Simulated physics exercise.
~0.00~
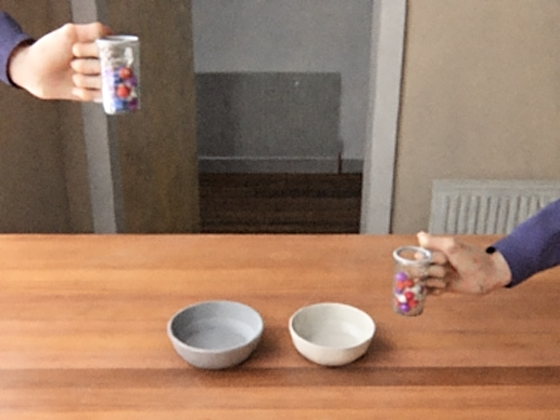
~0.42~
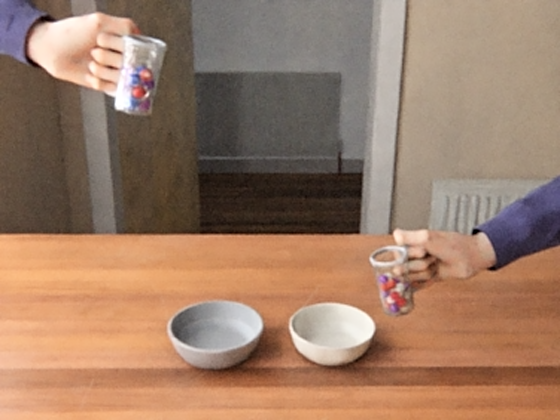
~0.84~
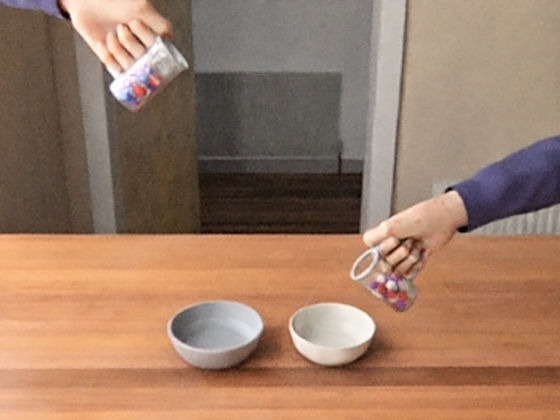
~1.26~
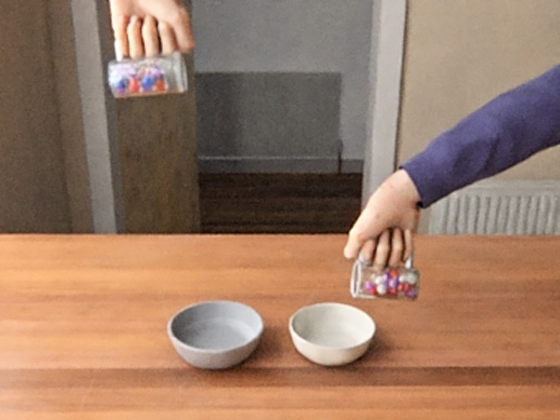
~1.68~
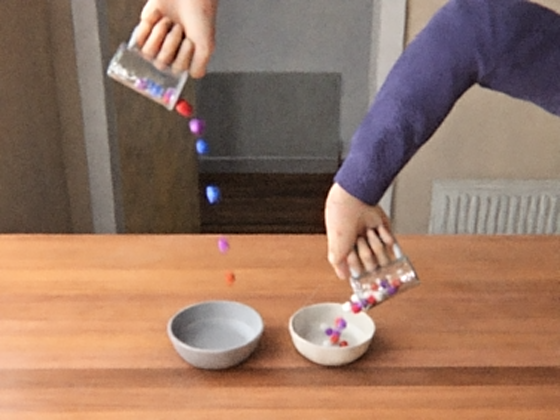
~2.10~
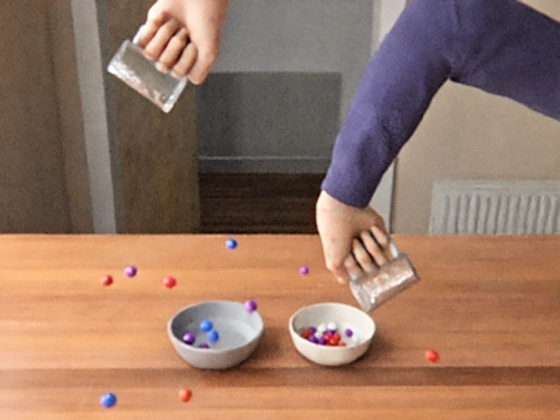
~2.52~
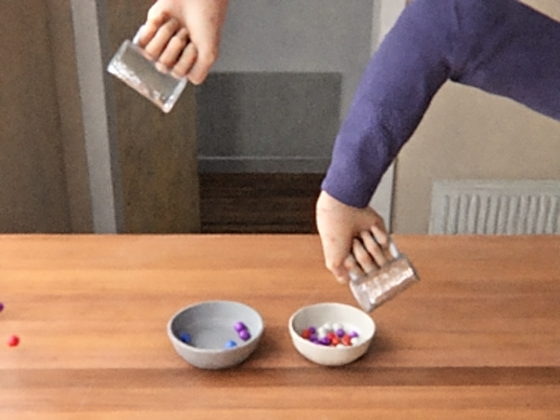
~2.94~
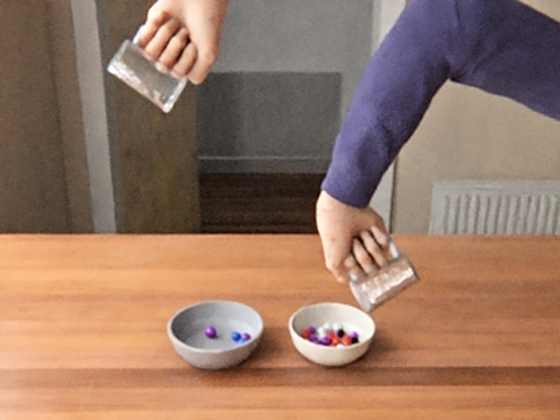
On a wooden table in a home, a gray bowl and a cream bowl sit side by side, while two hands in purple sleeves hold clear cups of small colorful balls, the left one much higher. Both hands tilt their cups inward until they lie on their sides. The balls then spill out, falling a long way on the left and a short way on the right. Several from the left cup scatter around the gray bowl and leave the table area. Finally, a few balls rest in the gray bowl, while the cream bowl holds its whole pile beneath the emptied cups.
